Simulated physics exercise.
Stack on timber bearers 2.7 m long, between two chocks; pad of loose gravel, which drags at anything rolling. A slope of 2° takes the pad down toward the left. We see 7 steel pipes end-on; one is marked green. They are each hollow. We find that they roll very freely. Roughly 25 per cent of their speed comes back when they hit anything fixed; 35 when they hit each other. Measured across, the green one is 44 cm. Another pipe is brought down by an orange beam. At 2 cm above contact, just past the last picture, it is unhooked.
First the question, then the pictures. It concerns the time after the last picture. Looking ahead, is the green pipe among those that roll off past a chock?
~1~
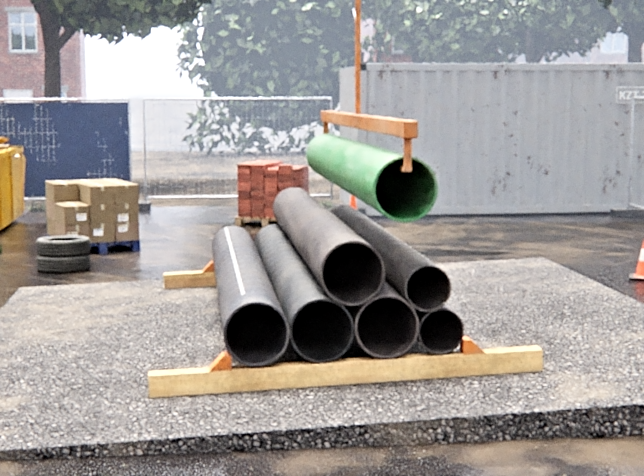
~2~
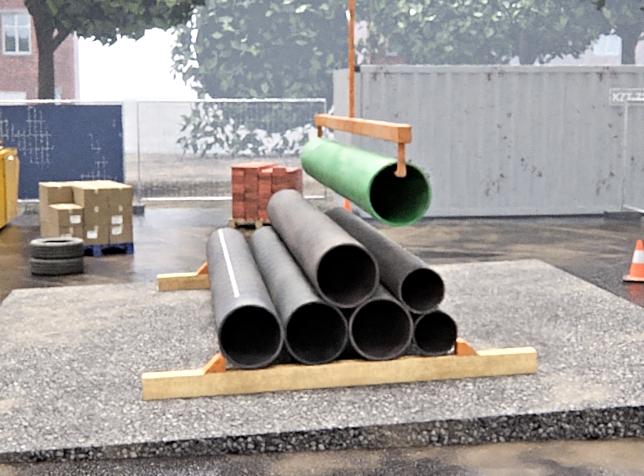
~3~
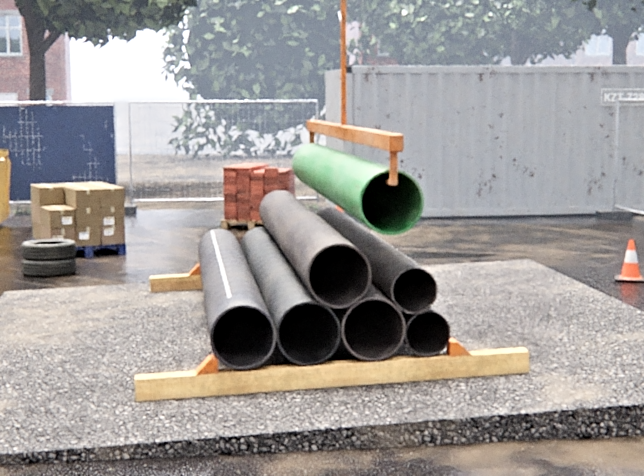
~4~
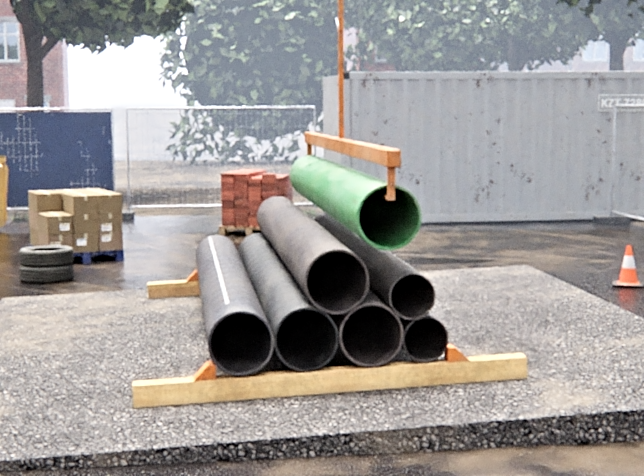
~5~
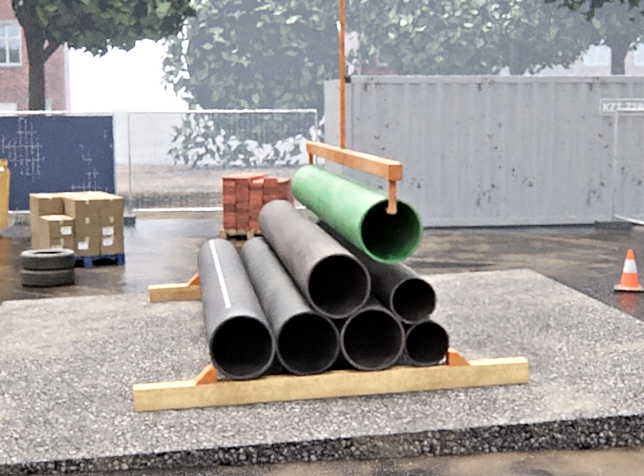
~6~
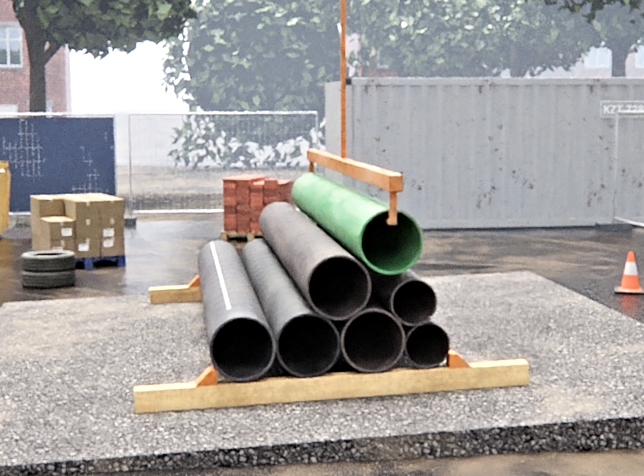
Honestly, it does not go over a chock.
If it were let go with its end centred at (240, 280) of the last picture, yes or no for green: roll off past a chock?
Then green would do so.
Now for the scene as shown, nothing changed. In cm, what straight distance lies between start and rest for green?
The green one shifted 30.
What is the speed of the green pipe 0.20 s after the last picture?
Roughly 0.1 m/s.
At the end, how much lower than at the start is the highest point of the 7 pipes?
Some 30 centimetres.
Then, 0.20 s past the sixth picture, green is up on others, 35 cm inside the right chock, rolling right; 0 off the stack.
Then, 0.30 s past the sixth picture, green as before; 0 off the stack.
Then, 0.40 s past the sixth picture, green as before; 0 off the stack.
Finally (0.70 s after the last picture), green is up on others, 35 cm inside the right chock; 0 off the stack.
